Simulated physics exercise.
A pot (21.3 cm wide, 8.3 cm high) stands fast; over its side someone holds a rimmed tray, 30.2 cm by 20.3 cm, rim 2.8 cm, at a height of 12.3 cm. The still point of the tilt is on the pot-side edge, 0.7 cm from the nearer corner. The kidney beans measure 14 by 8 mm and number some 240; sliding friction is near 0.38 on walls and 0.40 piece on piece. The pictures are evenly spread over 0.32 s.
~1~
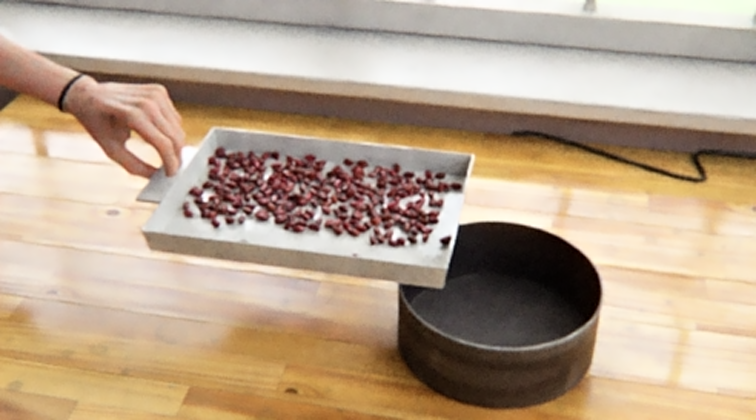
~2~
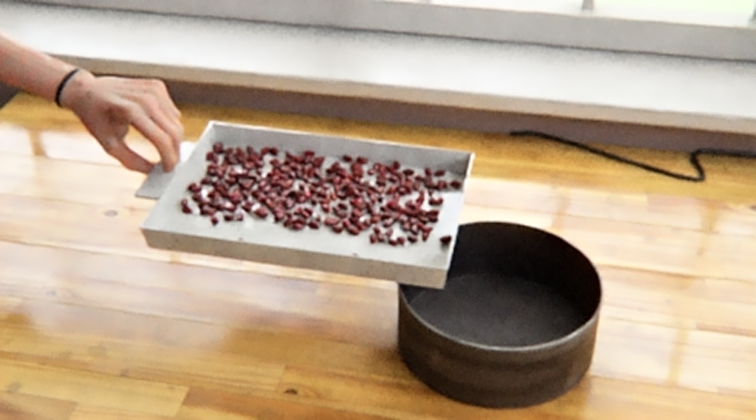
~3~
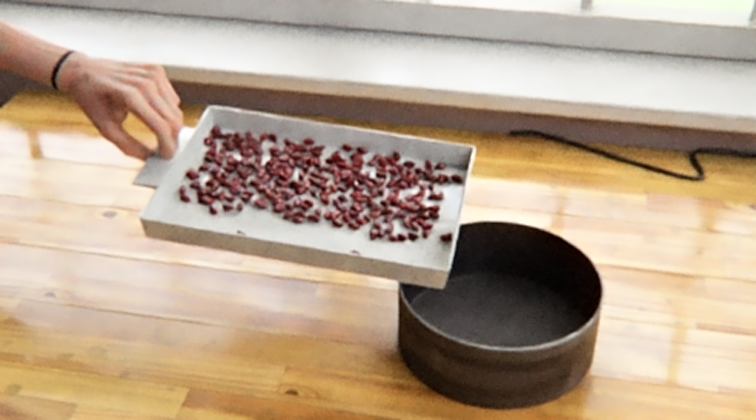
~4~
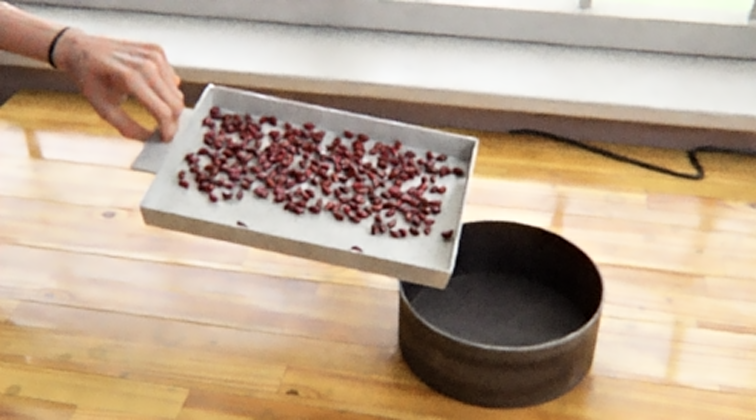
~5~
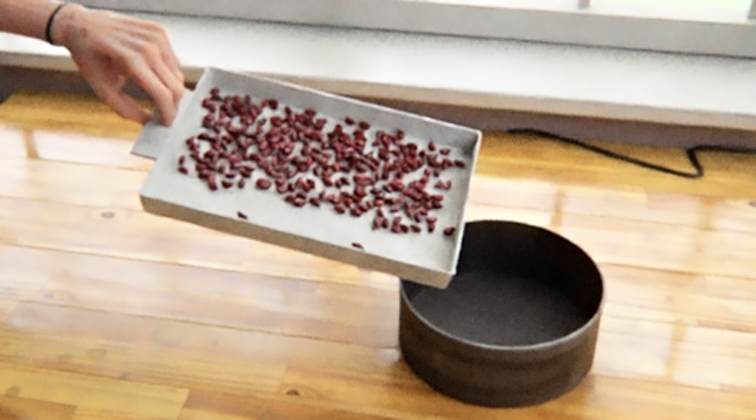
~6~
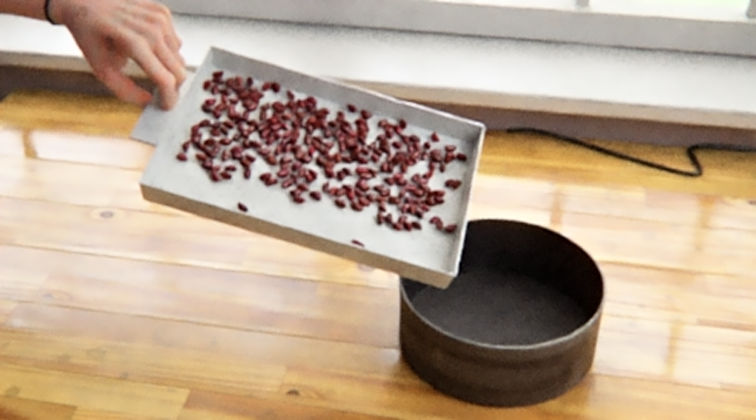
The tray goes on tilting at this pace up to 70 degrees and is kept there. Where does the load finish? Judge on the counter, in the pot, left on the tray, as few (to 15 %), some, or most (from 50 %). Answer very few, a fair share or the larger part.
Counter: A fair share, pot: A fair share, tray: A fair share.
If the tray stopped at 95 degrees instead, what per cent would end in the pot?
In that case some 40 per cent.
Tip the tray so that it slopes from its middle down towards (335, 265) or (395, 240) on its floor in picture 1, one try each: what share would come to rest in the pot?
Some 0 and 35 per cent.
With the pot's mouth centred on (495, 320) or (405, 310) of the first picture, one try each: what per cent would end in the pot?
About 60 and 60 per cent.
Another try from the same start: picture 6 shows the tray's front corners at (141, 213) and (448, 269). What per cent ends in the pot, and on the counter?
Pot 0, counter 30.
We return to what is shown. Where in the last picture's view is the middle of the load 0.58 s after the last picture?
Around (442, 241).
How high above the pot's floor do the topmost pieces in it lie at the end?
About 1.0 cm.
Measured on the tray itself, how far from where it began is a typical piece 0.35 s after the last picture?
Some 9 cm.
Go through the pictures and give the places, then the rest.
Tray tilt 0 degrees, front corners at (147, 228) and (443, 265); middle of the pieces at (322, 195); pot at (500, 279), in the first frame.
Tray tilt 1 degrees, front corners at (145, 225) and (444, 266); middle of the pieces at (322, 193), in the second frame.
Tray tilt 5 degrees, front corners at (144, 216) and (446, 267), lowest corner right front; middle of the pieces at (321, 184), in the third frame.
Tray tilt 10 degrees, front corners at (143, 204) and (448, 268), lowest corner right front; middle of the pieces at (322, 172), in the fourth frame.
Tray tilt 14 degrees, front corners at (143, 192) and (450, 270), lowest corner right front; middle of the pieces at (323, 161), in the fifth frame.
Tray tilt 19 degrees, front corners at (144, 181) and (452, 271), lowest corner right front; middle of the pieces at (326, 151); pot at (502, 277), in the sixth frame.
Then, 0.35 s after the last picture, tilt 44 degrees; the tray holds 100 %, the pot 0 %.
Then, 0.58 s after the last picture, tilt 61 degrees; the tray holds 95 %, the pot 0 %.
Then, 0.92 s after the last picture, tilt 70 degrees; the tray holds 60 %, the pot 10 %.
In the end, counter 35 %, pot 25 %, tray 40 %.
